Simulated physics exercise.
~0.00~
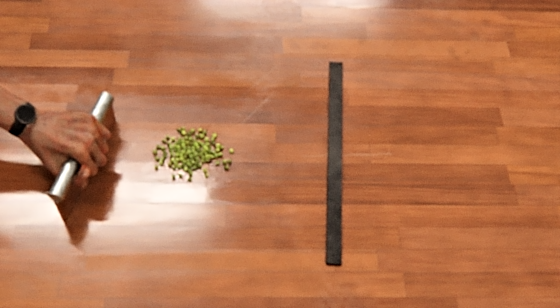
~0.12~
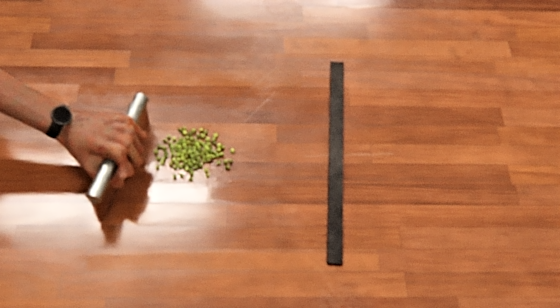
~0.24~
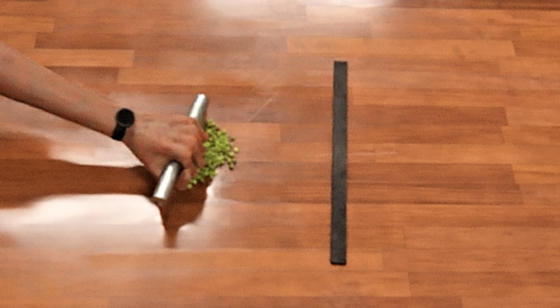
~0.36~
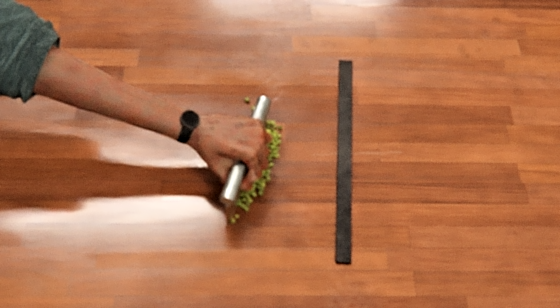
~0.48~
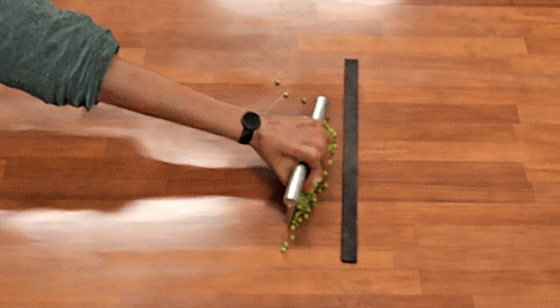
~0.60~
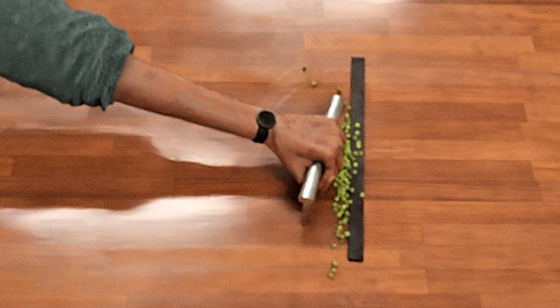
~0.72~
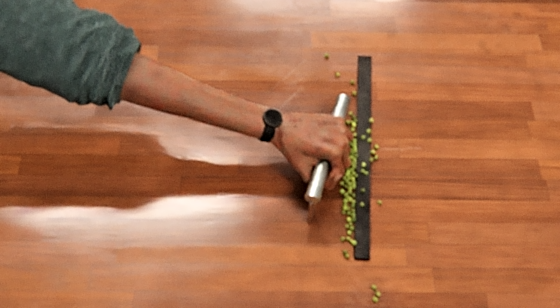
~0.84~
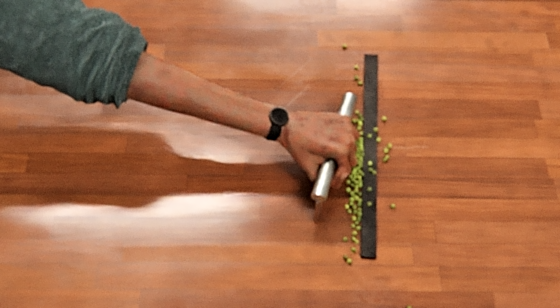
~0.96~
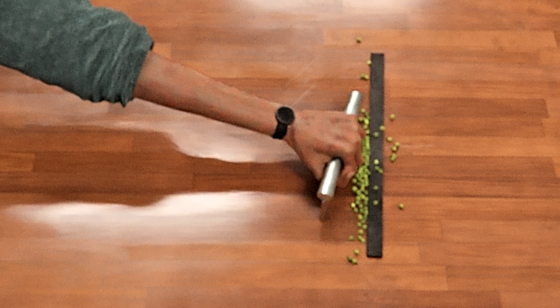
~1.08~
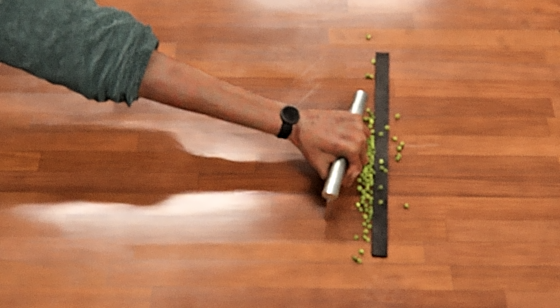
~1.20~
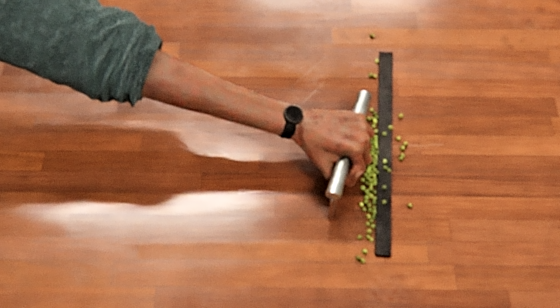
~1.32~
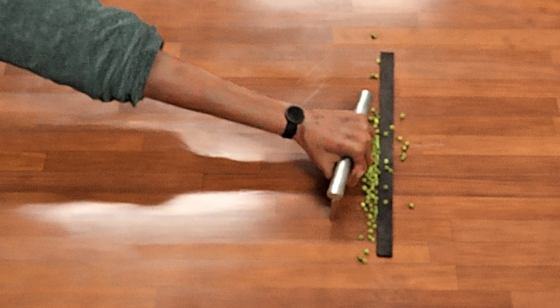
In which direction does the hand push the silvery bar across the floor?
The hand pushes the bar to the right, through the green peas and towards the black strip.
